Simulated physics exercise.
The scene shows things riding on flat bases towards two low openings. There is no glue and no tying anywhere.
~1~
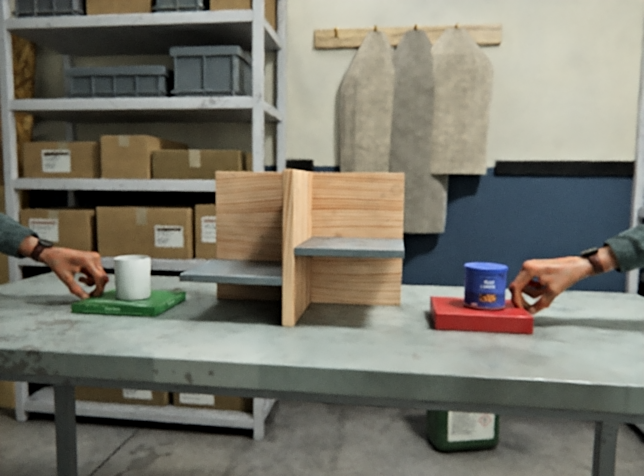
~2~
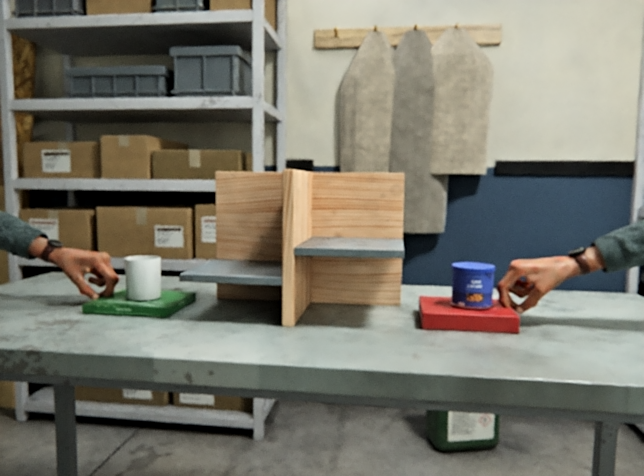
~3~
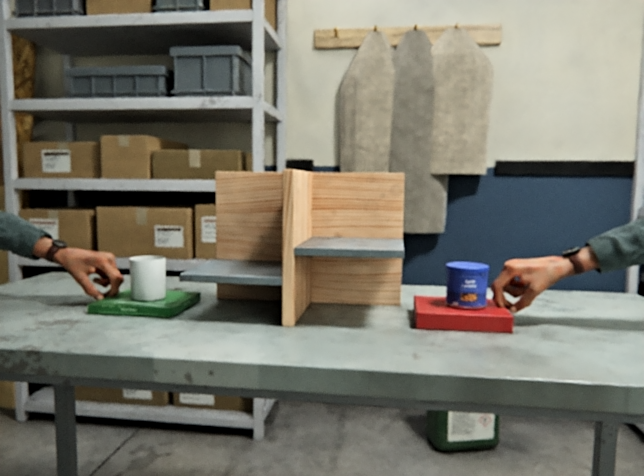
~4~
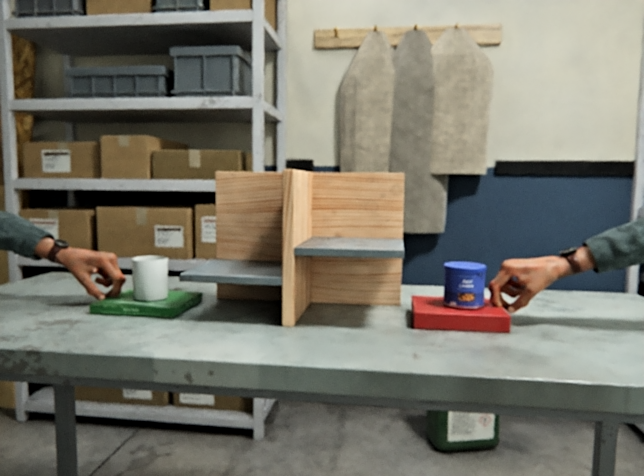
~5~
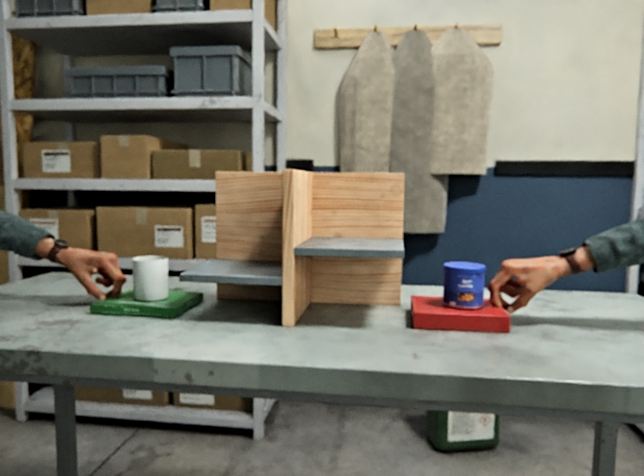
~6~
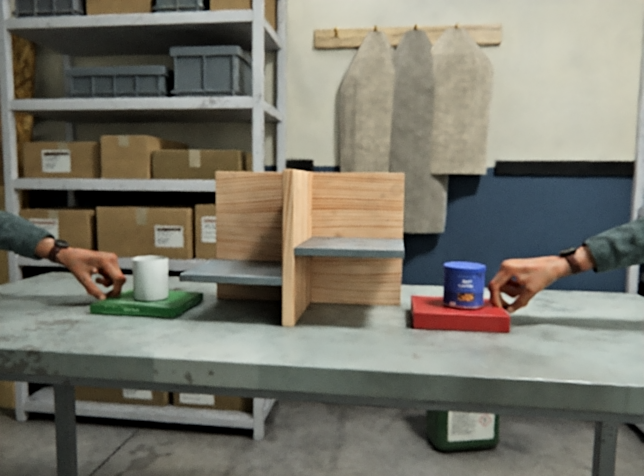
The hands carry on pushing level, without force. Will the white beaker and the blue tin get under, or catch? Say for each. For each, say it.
I would say the white beaker catches, the blue tin gets under.
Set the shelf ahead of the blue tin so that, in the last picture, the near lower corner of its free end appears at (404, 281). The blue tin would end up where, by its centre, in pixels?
It comes to rest around (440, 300).
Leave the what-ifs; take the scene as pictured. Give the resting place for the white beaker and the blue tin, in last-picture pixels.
Final spots: White beaker at (185, 284), blue tin at (367, 282).
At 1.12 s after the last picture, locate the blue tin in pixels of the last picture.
Its middle is close to (407, 283).
Then, 1.12 s later than the last frame, white beaker pushed back on its carrier near (182, 279); blue tin riding along near (406, 284).
When it is over, the white beaker strikes the shelf, near (185, 284); the blue tin clears the shelf, near (367, 282).
